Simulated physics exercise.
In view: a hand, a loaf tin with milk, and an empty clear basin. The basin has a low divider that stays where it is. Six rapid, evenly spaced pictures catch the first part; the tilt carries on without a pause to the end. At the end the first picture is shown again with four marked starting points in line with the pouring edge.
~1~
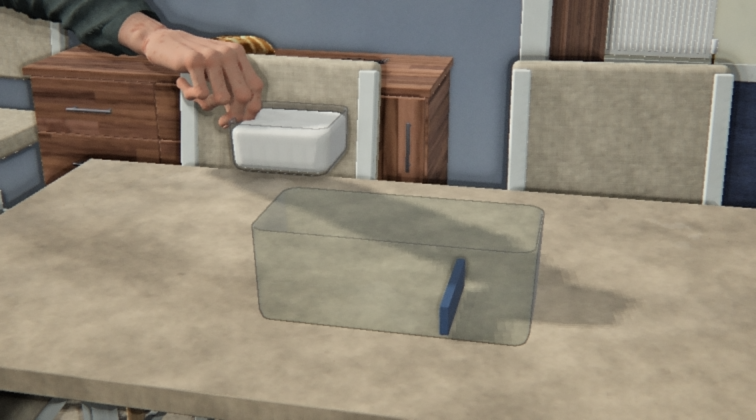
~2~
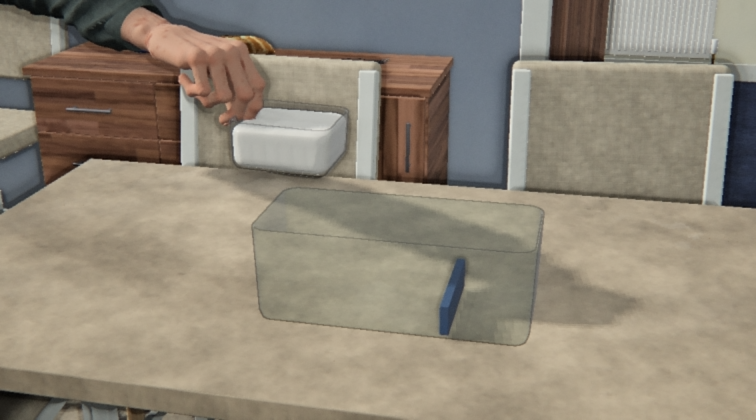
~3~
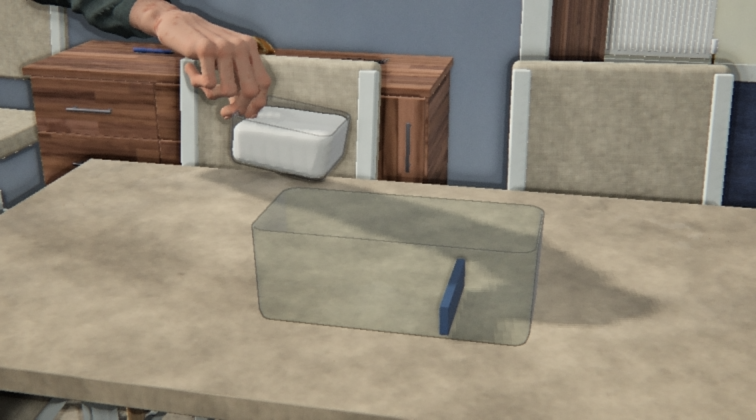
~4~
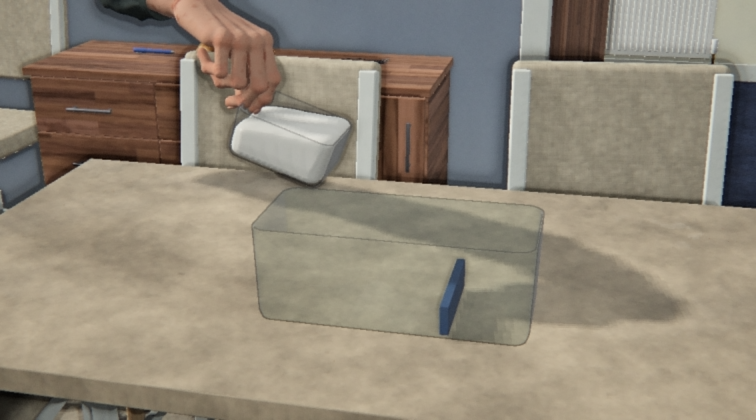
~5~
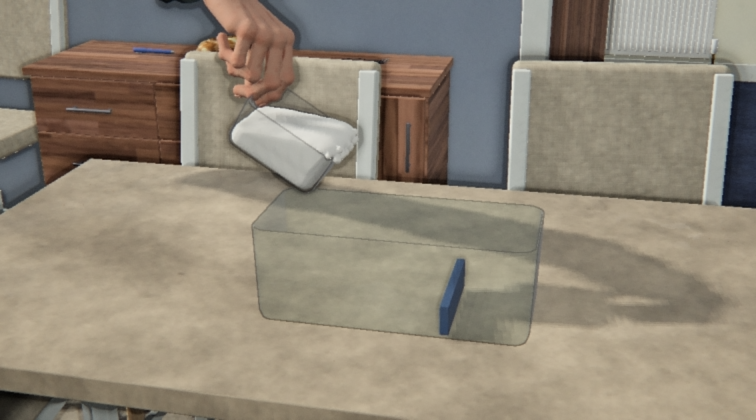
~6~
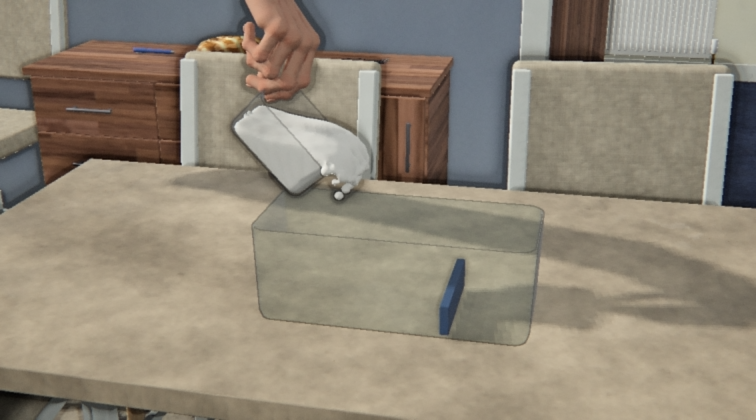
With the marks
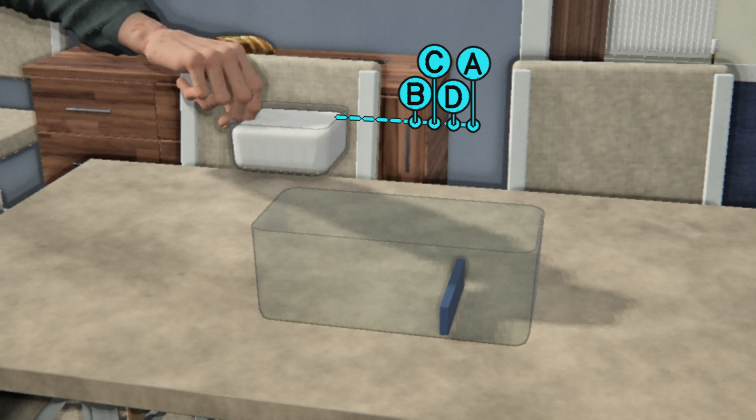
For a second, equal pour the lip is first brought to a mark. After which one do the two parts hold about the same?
B.
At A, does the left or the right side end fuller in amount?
The right side.
In cyan, A at (473, 125); B at (415, 121); C at (434, 123); D at (453, 124).
Choosing A, about 20 % ends left of the wall and 78 % right of it.
Choosing B, about 52 % ends left of the wall and 46 % right of it.
Choosing C, about 36 % ends left of the wall and 63 % right of it.
Choosing D, about 28 % ends left of the wall and 69 % right of it; 3 % is lost outside.
